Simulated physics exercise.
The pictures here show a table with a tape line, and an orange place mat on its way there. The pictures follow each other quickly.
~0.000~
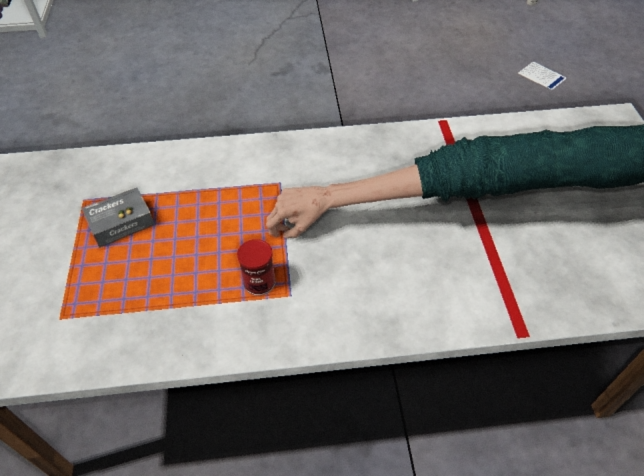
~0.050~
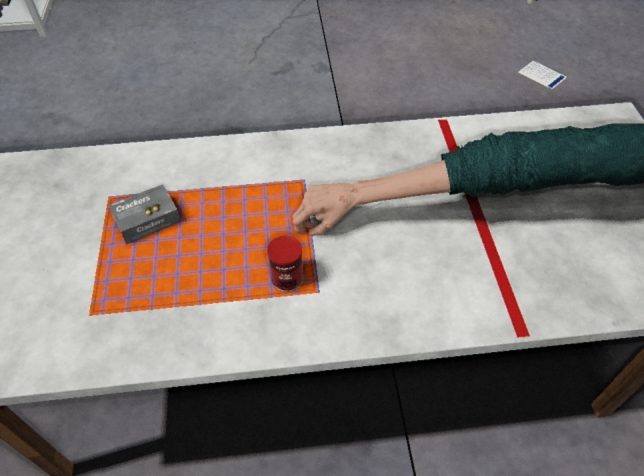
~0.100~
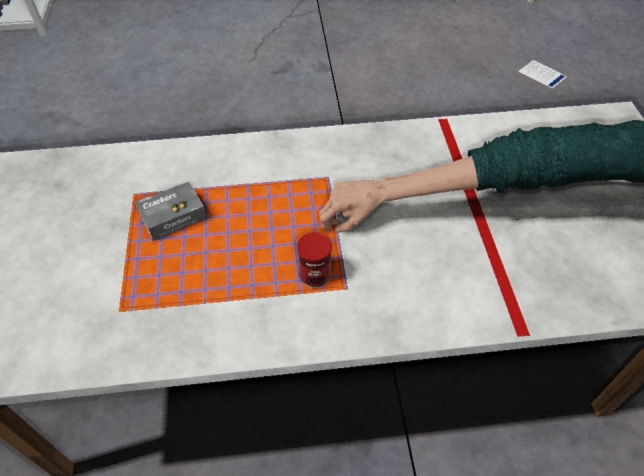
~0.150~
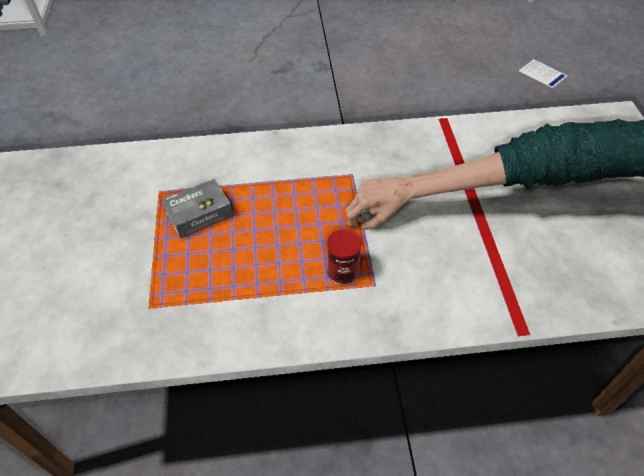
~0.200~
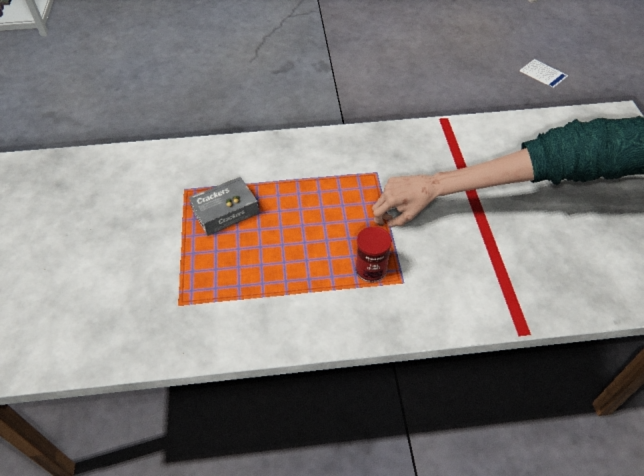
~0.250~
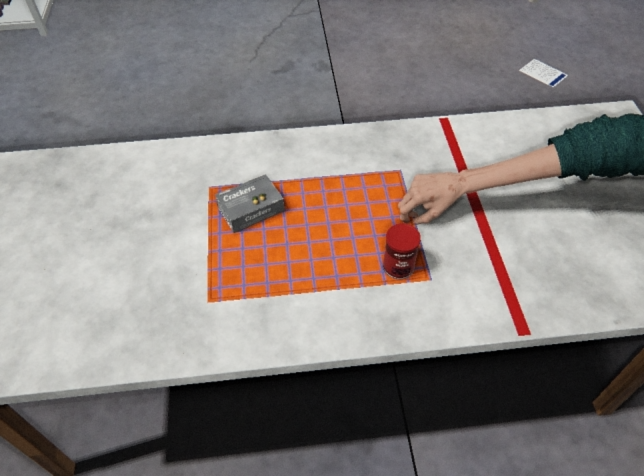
A hand in a green sleeve pulled an orange checked place mat to the right across a pale table, and the grey crackers packet and red tin rode along on it toward the red tape.
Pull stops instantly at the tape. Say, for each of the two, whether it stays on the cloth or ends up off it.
Per item - red tin: Ends up off; grey packet: Stays on.
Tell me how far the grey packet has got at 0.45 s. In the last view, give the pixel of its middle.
Close to pixel (345, 194).
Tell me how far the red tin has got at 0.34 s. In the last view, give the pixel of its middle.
It is somewhere near (451, 247).
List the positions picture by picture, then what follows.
Place mat end (291, 296); red tin (255, 253); grey packet (116, 210); tape (516, 317), in the first picture.
Place mat end (320, 293), far hem (89, 316); grey packet (143, 207), in the second picture.
Place mat end (348, 289); red tin (315, 246), in the third picture.
Place mat end (376, 286), far hem (149, 309); grey packet (196, 201), in the fourth picture.
Place mat end (404, 283); red tin (375, 240), in the fifth picture.
Place mat end (432, 280), far hem (207, 303); red tin (403, 237); grey packet (249, 196); tape (517, 314), in the sixth picture.
After 0.34 s, hem short of the tape; red tin on the cloth near (451, 247); grey packet on the cloth near (296, 199).
After 0.45 s, hem at the tape; red tin ahead of the hem near (503, 242); grey packet on the cloth near (345, 194).
At rest, hem at the tape; red tin ahead of the hem near (556, 238); grey packet on the cloth near (371, 192). The red tin leaves the cloth and the grey packet stays on the cloth.
